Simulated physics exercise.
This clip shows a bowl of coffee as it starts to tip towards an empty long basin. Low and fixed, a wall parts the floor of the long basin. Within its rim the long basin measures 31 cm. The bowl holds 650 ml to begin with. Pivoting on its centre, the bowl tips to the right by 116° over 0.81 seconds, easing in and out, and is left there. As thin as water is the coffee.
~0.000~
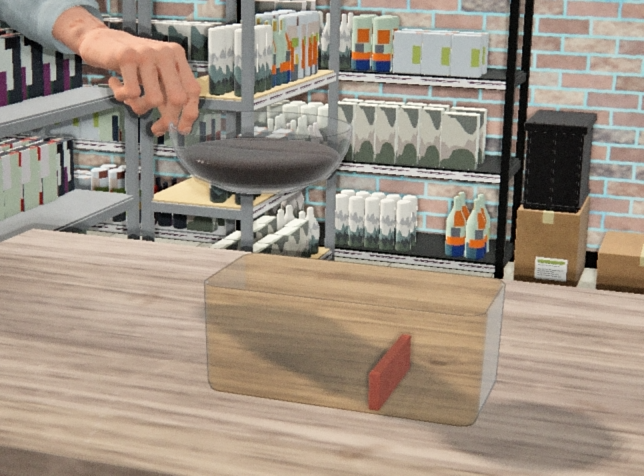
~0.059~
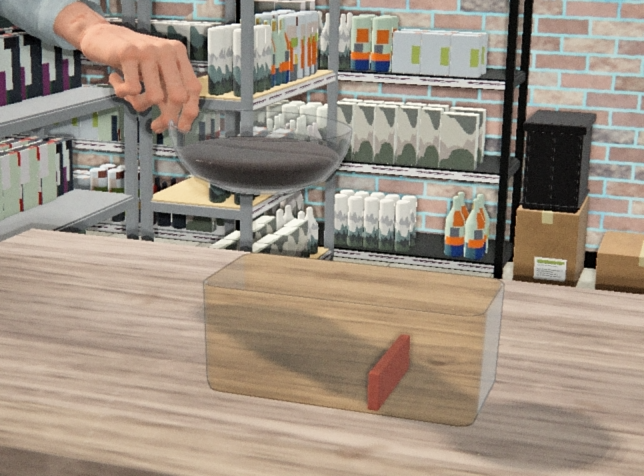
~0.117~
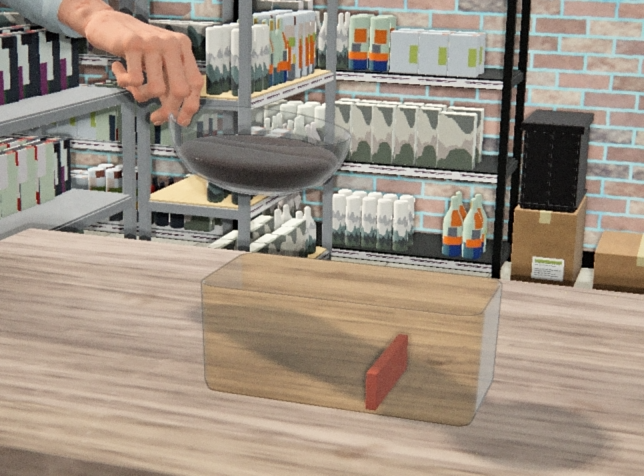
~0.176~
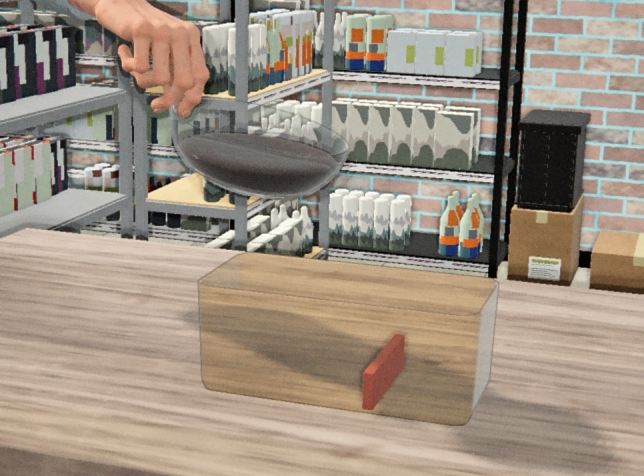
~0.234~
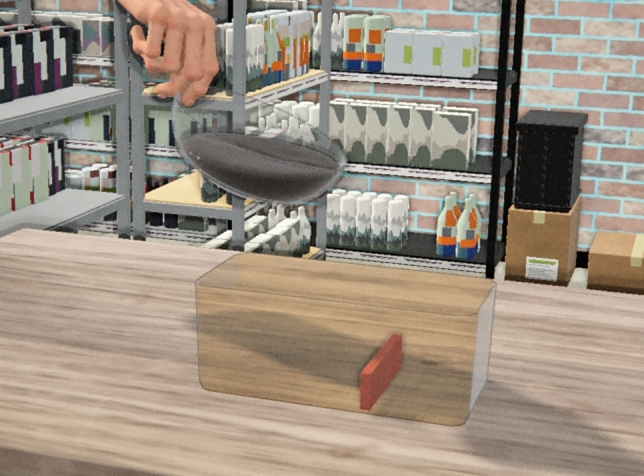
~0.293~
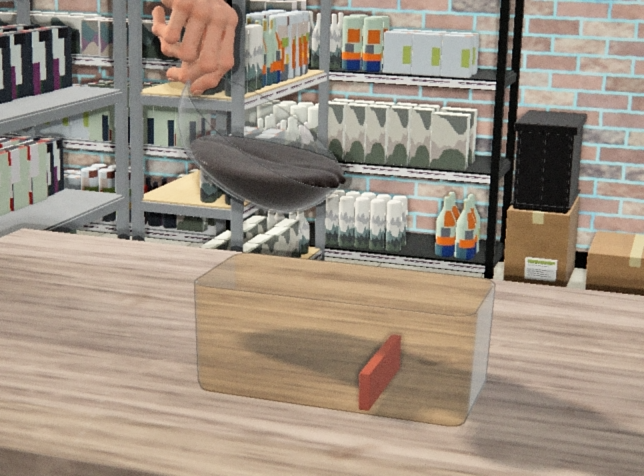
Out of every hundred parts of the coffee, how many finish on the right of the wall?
About 26 in every hundred.
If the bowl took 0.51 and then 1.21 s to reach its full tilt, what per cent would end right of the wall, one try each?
Some 20 and 30 per cent, in that order.
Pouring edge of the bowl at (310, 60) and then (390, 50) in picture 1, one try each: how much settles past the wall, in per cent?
Try 1: 10 %; try 2: 60 %.
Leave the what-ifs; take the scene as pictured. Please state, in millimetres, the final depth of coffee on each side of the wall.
I'd say close to 18 mm on the left, close to 12 mm on the right.
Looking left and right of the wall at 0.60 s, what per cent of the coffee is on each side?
Lab note: Left near 60, right near 26.
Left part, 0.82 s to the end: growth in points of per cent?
I'd put it at some 3 percent.
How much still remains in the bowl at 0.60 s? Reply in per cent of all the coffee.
Still held: Roughly 3 % of the total.
By 0.60 s the tilt is 97° and 3 per cent is still to pour, 60 is left of the wall and 27 right of it.
By 0.82 s the tilt is 116° and 0 per cent is still to pour, 68 is left of the wall and 25 right of it.
By 1.06 s the tilt is 116° and 0 per cent is still to pour, 71 is left of the wall and 26 right of it.
By 1.31 s the tilt is 116° and 0 per cent is still to pour, 71 is left of the wall and 26 right of it.
At rest 71 per cent lies left of the wall, 26 right of it and 4 outside.
